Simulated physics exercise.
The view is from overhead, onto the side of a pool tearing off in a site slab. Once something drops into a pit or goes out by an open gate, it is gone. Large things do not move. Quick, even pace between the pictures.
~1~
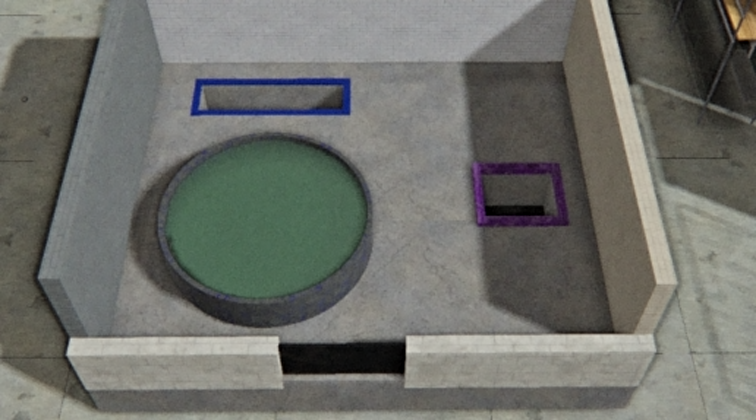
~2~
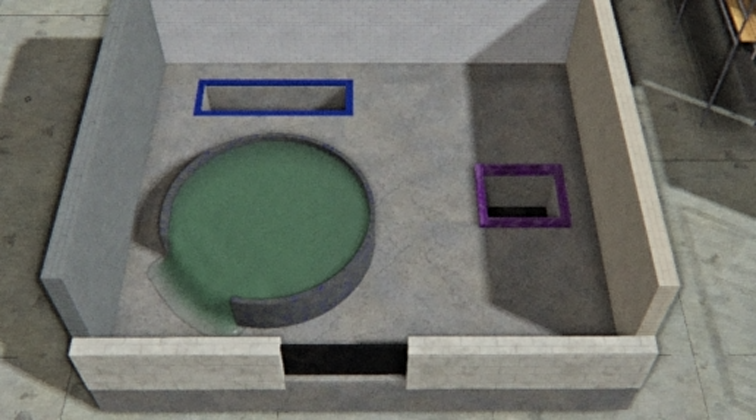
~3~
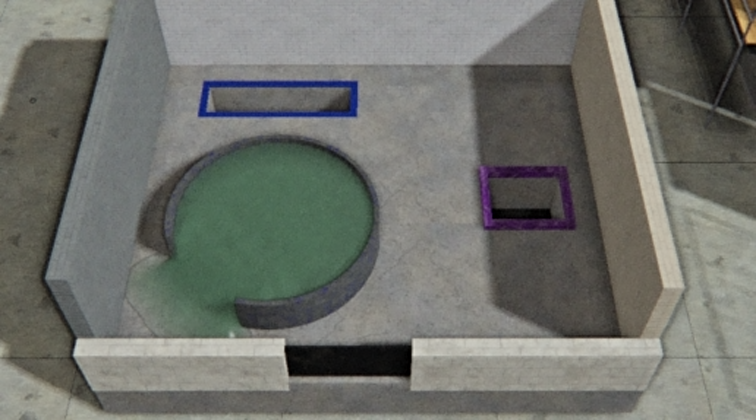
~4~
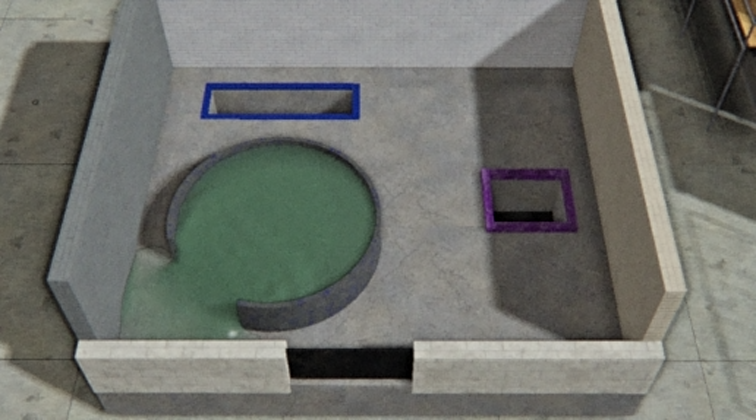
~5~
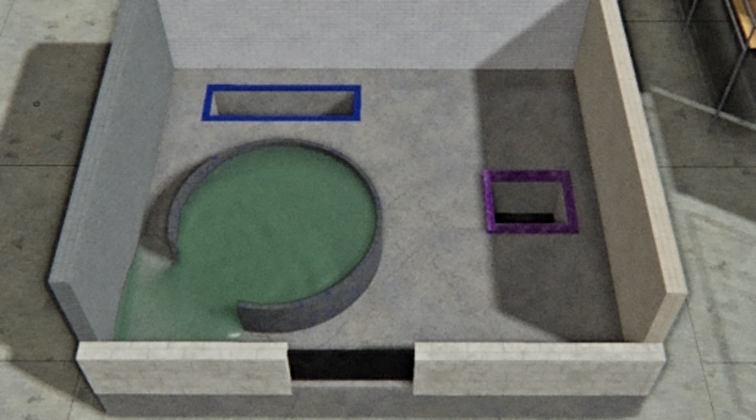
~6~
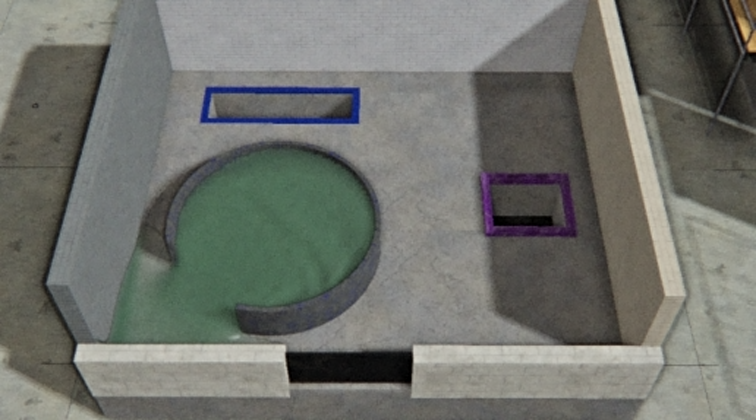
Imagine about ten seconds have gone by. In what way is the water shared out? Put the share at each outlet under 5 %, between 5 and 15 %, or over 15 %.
My prediction: The gate never reaches five per cent. The blue pit clears fifteen per cent. The purple pit never reaches five per cent.
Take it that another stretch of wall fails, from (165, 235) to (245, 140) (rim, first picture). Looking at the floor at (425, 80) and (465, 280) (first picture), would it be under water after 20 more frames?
Lab note, in order - inundated; left bare.
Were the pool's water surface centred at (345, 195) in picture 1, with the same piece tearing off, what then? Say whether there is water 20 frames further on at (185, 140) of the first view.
Soaked.
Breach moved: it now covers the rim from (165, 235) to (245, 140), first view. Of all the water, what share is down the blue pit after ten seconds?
The blue pit takes 55 per cent.
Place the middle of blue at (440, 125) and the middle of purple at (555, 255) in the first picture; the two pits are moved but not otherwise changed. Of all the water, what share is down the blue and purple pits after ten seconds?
Split: Blue 12 %, purple 4 %.
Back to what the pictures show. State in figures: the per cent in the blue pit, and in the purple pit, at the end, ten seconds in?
Near 20 in a hundred, followed by near 0 in a hundred.
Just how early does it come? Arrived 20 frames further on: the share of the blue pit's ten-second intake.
10 %.
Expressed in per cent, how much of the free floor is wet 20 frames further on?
Around 50 percent of it.
A moment on, water covers 15 % of the floor; the gate 0 %, the blue pit 0 %, the purple pit 0 %.
Next, water covers 20 % of the floor; the gate 0 %, the blue pit 0 %, the purple pit 0 %.
Then, water covers 50 % of the floor; the gate 0 %, the blue pit 2 %, the purple pit 0 %.
Later, water covers 70 % of the floor; the gate 0 %, the blue pit 10 %, the purple pit 0 %.
In the end, water covers 95 % of the floor; the gate 0 %, the blue pit 20 %, the purple pit 0 %.
